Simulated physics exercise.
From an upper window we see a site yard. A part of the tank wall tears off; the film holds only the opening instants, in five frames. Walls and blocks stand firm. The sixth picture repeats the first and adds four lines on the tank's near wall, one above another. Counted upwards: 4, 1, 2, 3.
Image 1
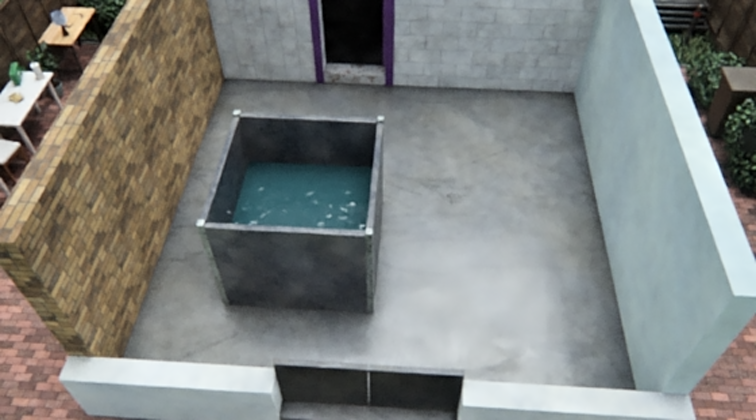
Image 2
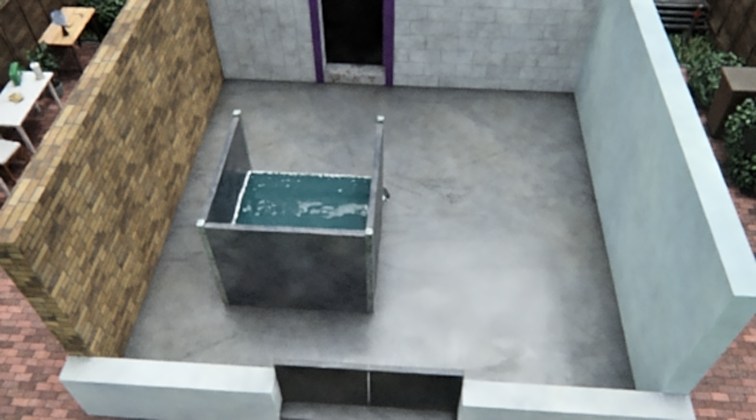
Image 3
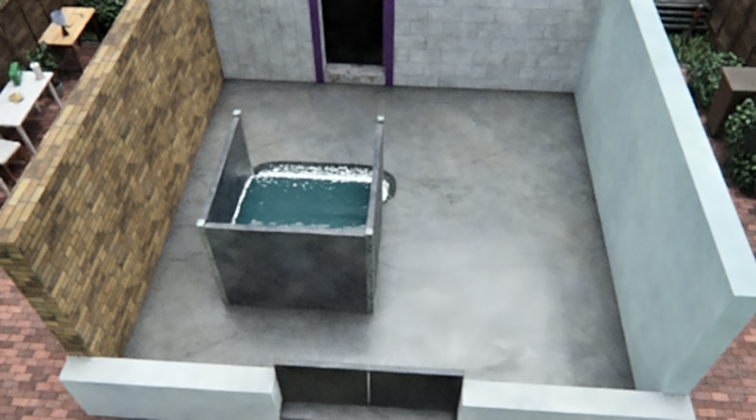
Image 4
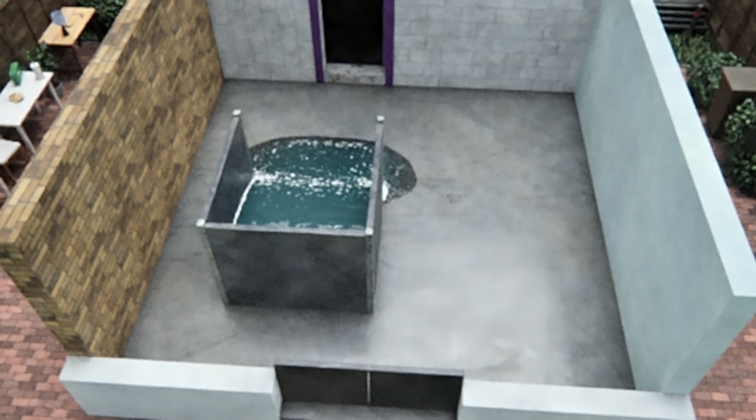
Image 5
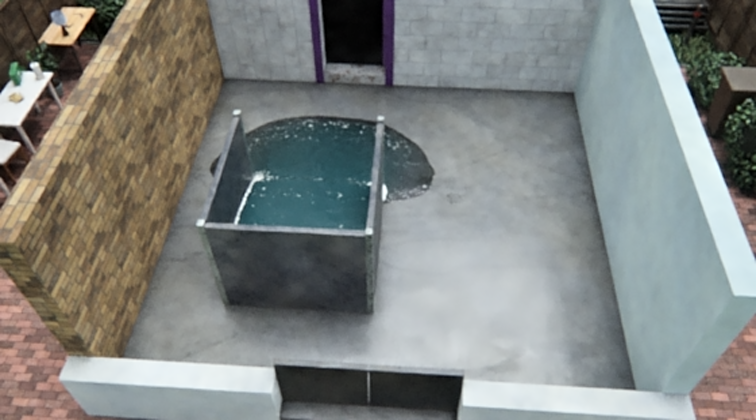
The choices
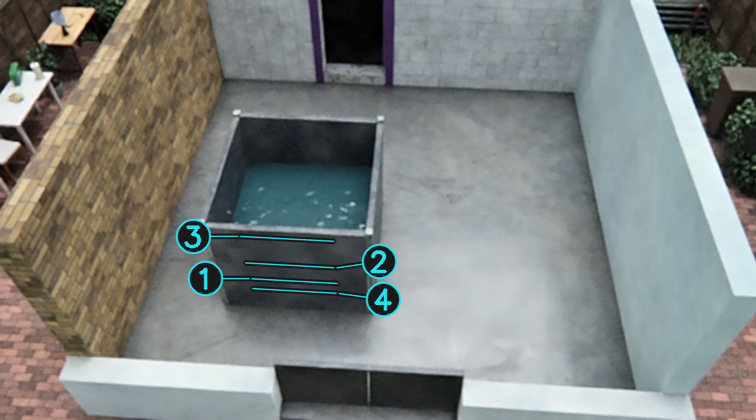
In this clip, teal water sits still in a dark open-topped tank in a walled yard until the tank's far side disappears, and the water spreads across the grey ground toward the purple-framed doorway and out to the right.
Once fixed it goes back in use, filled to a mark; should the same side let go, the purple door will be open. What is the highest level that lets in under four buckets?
The answer is line 4.
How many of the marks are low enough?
One.
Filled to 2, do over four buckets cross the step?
Yes.
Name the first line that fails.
Line 1.
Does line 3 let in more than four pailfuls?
Yes, that goes wrong.
On the marked copy, 1 at (293, 281); 2 at (290, 265); 3 at (285, 238); 4 at (295, 291); from the bottom up 4, 1, 2, 3.
Choosing 1, about 8 bucketfuls get in.
Choosing 2, dozens of bucketfuls pour in.
Choosing 3, dozens of bucketfuls pour in.
Choosing 4, a bucket or two gets in.
